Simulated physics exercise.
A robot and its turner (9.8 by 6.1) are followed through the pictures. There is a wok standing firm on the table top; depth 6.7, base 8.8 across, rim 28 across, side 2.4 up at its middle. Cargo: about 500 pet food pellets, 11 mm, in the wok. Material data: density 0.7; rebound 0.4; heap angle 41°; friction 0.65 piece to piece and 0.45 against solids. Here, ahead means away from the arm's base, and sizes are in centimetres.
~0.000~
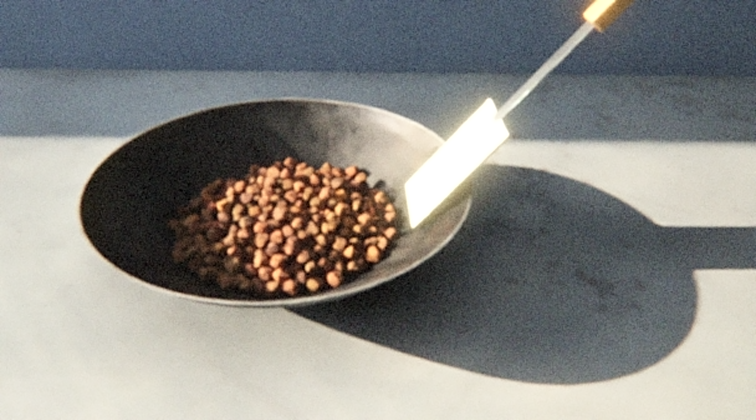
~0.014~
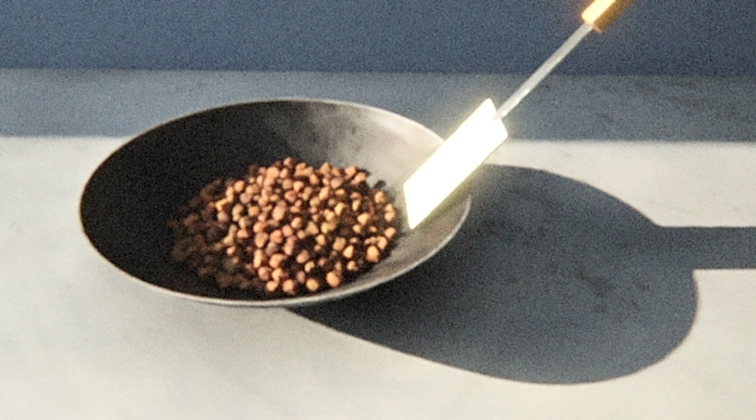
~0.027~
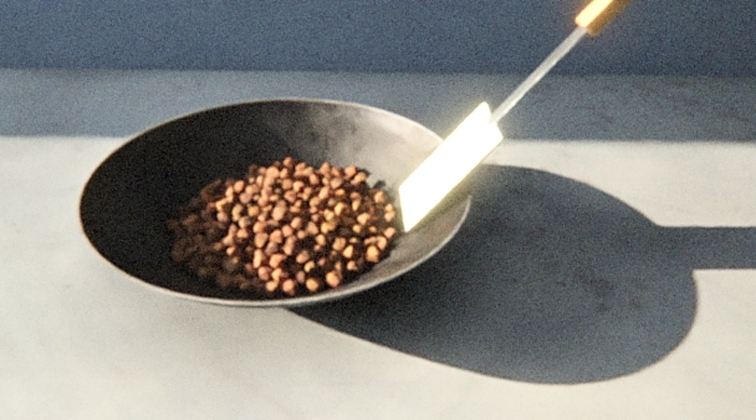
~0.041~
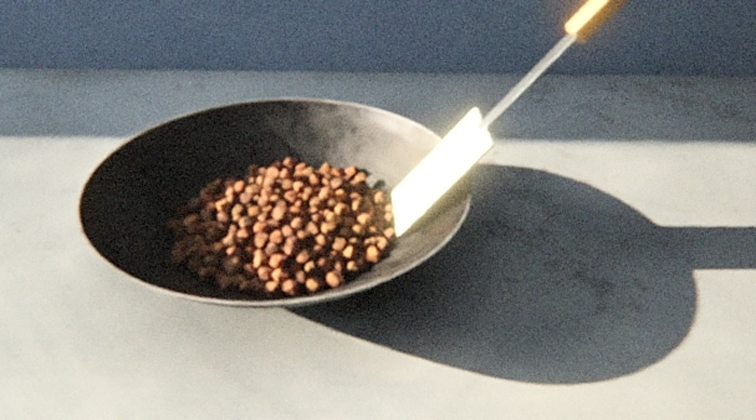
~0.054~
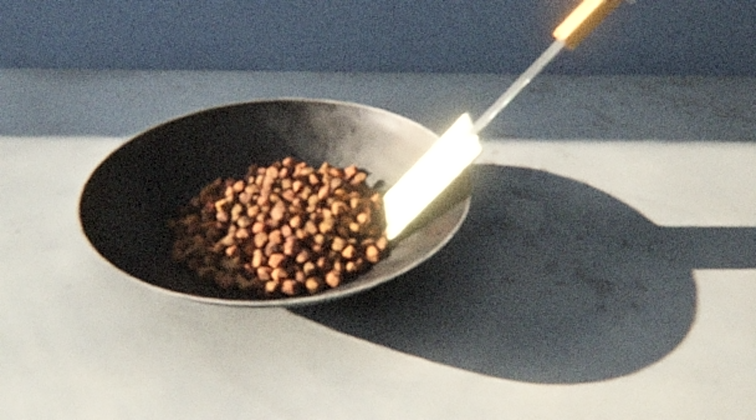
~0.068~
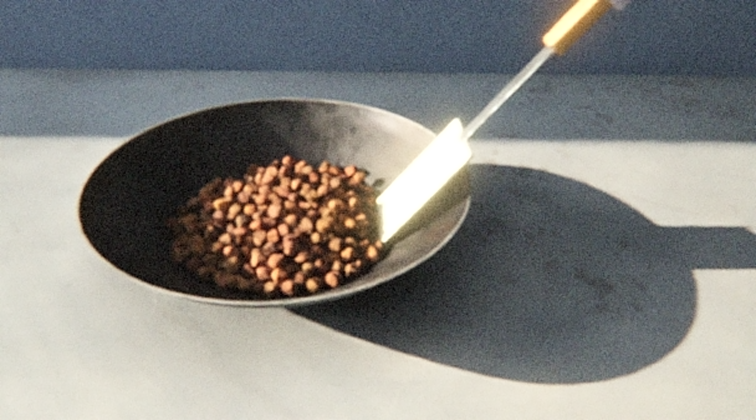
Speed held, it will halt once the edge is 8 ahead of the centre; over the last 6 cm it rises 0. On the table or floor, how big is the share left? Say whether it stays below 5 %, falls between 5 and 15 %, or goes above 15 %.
It falls between 5 and 15 %.
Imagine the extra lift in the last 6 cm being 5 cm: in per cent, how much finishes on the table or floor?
Some 10 per cent.
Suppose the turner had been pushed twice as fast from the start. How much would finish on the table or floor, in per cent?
In that case, around 20 per cent would end on the table or floor.
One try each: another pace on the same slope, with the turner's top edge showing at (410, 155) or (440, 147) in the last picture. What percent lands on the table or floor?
Roughly 35 per cent, then roughly 20 per cent.
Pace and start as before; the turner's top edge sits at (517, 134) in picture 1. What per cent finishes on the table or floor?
I'd estimate close to 5 per cent.
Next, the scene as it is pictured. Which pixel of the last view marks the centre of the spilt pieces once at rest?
It ends up around (47, 246).
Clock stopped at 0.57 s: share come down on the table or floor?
8 %.
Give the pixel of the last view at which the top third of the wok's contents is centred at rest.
At about (151, 186).
After 0.19 s, sloping 52°, highest piece 5 above the table; 496 in the wok.
After 0.31 s, sloping 52°, highest piece 7 above the table; 496 in the wok.
After 0.57 s, sloping 52°, highest piece 8 above the table; 456 in the wok, 37 on the table or floor, 3 on the blade or in flight.
After 1.62 s, sloping 52°, highest piece 8 above the table; 456 in the wok, 40 on the table or floor.
At rest, 456 in the wok, 40 on the table or floor. That is 8 % on the table or floor.
